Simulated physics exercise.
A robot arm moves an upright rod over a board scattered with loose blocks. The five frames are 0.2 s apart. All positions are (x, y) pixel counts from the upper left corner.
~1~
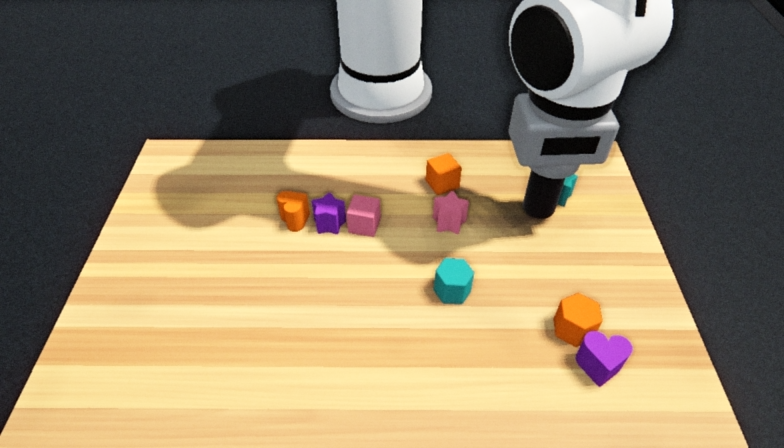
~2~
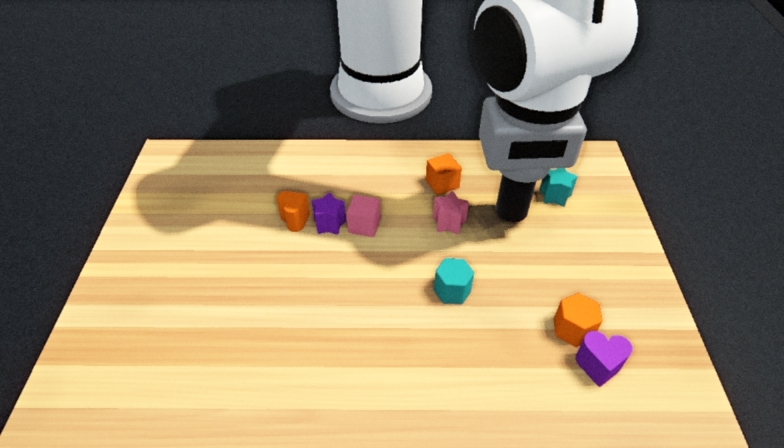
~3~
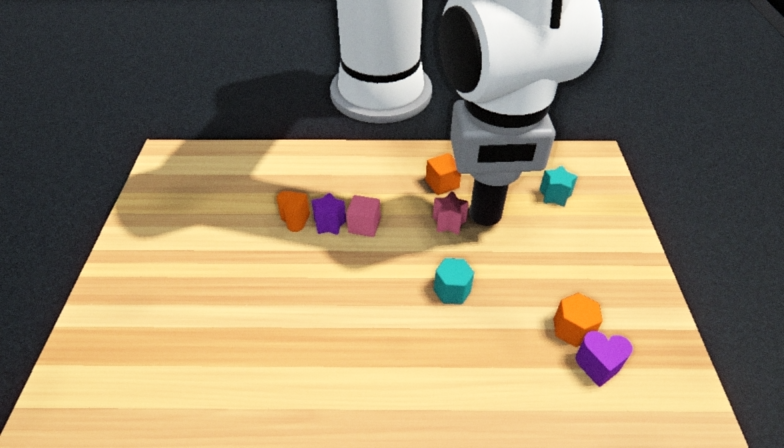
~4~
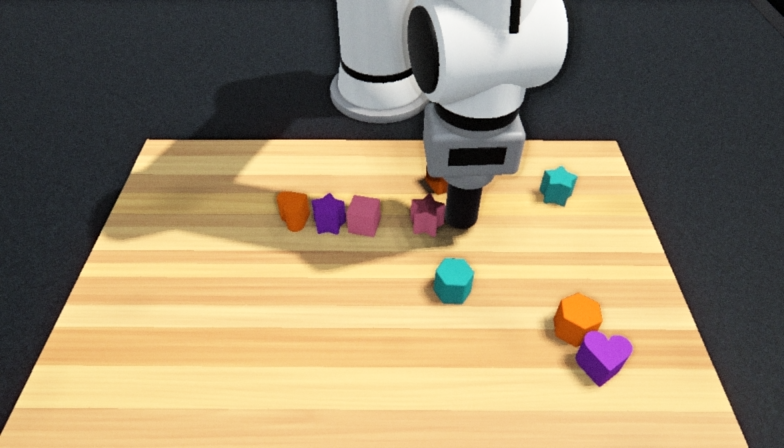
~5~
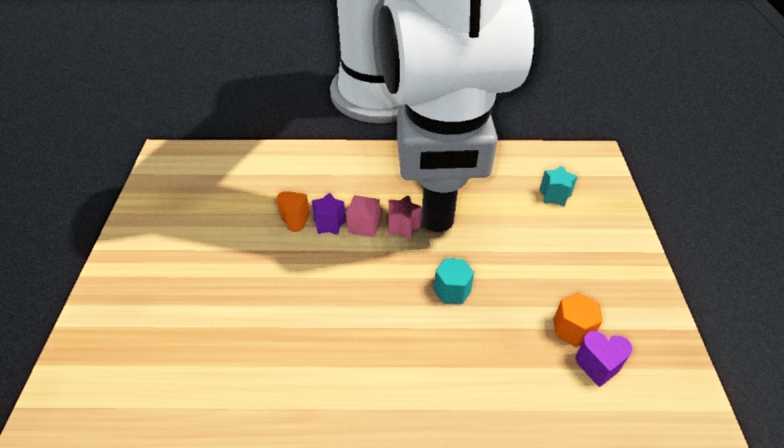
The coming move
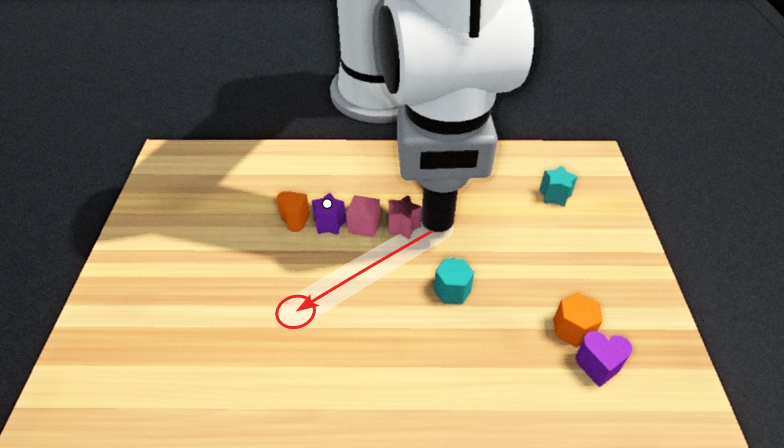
At first, a robot arm holds a dark upright rod near the right side of a wooden board scattered with colourful blocks. The rod moves left to the pink star block, then pushes it left toward a row of pink, purple and orange blocks, which stay still as the gap narrows.
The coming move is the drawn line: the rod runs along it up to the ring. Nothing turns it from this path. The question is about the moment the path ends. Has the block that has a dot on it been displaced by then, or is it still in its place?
It's moved.
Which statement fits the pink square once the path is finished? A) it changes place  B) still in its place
The answer is A.
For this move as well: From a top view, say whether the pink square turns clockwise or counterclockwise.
Overhead view: Clockwise.
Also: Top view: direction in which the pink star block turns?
Looking down, my answer is that the pink star block rotates clockwise.
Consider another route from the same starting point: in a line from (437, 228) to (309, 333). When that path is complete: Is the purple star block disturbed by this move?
At the end, its place is the same.
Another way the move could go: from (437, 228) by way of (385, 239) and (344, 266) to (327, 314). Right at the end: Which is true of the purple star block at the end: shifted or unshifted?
It gets pushed out of place.
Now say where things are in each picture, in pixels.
In the first picture, lower end of the rod (539, 208), tops of blocks, orange heart-shaped block (291, 199), purple star block (327, 204), pink square (363, 205), pink star block (451, 202).
In the second picture, rod (511, 211), blocks as before.
In the third picture, rod (486, 214), blocks as before.
In the fourth picture, rod (461, 218), pink star block (428, 204).
In the fifth picture, rod (438, 220), orange heart-shaped block (291, 199), purple star block (327, 204), pink square (363, 205), pink star block (404, 206).
The drawn path runs in a line from (437, 228) to (296, 312); the dot is on the purple star block.
On the path given first. One third of the way, rod (393, 246); orange heart-shaped block (288, 199); purple star block (318, 199), turned 25° anticlockwise; pink square (348, 200), turned 45° clockwise; pink star block (368, 217), turned 65° clockwise.
Two thirds of the way, rod (345, 274); orange heart-shaped block (288, 199); purple star block (318, 199), turned 30° anticlockwise; pink square (348, 200), turned 45° clockwise; pink star block (362, 221), turned 95° clockwise.
At the end, rod (294, 304); orange heart-shaped block (288, 199); purple star block (318, 199), turned 30° anticlockwise; pink square (348, 200), turned 45° clockwise; pink star block (362, 221), turned 95° clockwise.
